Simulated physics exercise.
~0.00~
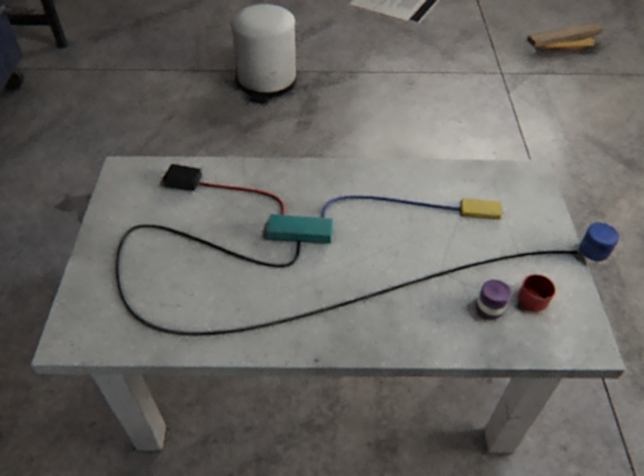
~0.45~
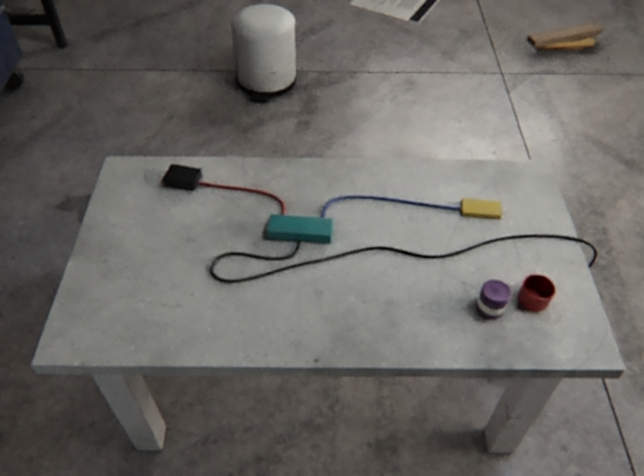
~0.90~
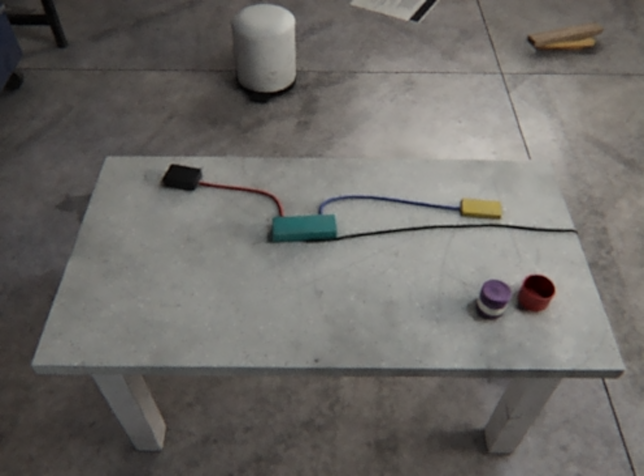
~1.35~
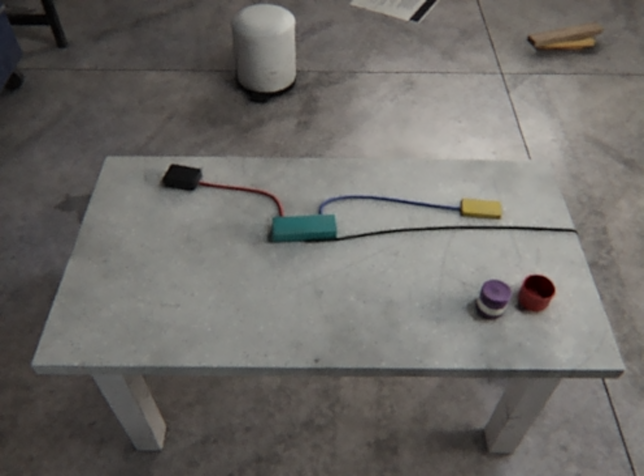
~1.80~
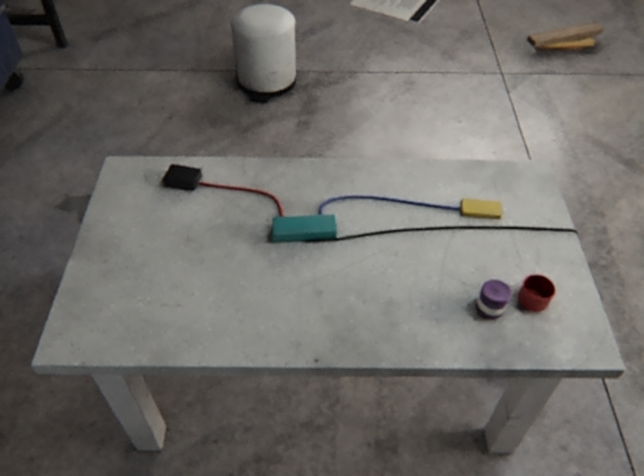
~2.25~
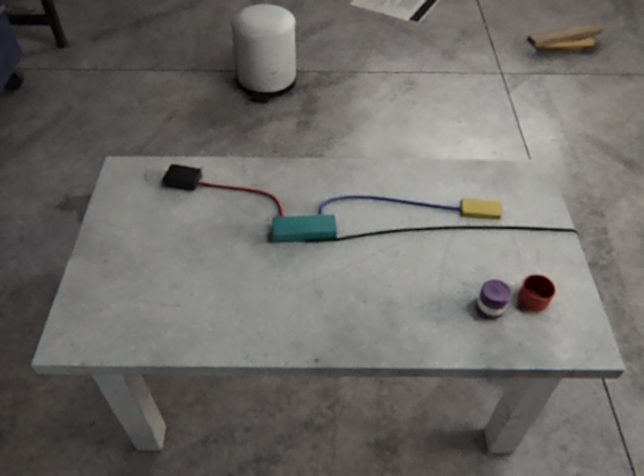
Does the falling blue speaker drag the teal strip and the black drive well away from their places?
No, the teal strip shifts only slightly and the black drive hardly stirs, so both are still on the table about where they began.
Pale table with a blue speaker dropping off the right edge, its black cable pulling straight and barely nudging the teal power strip.
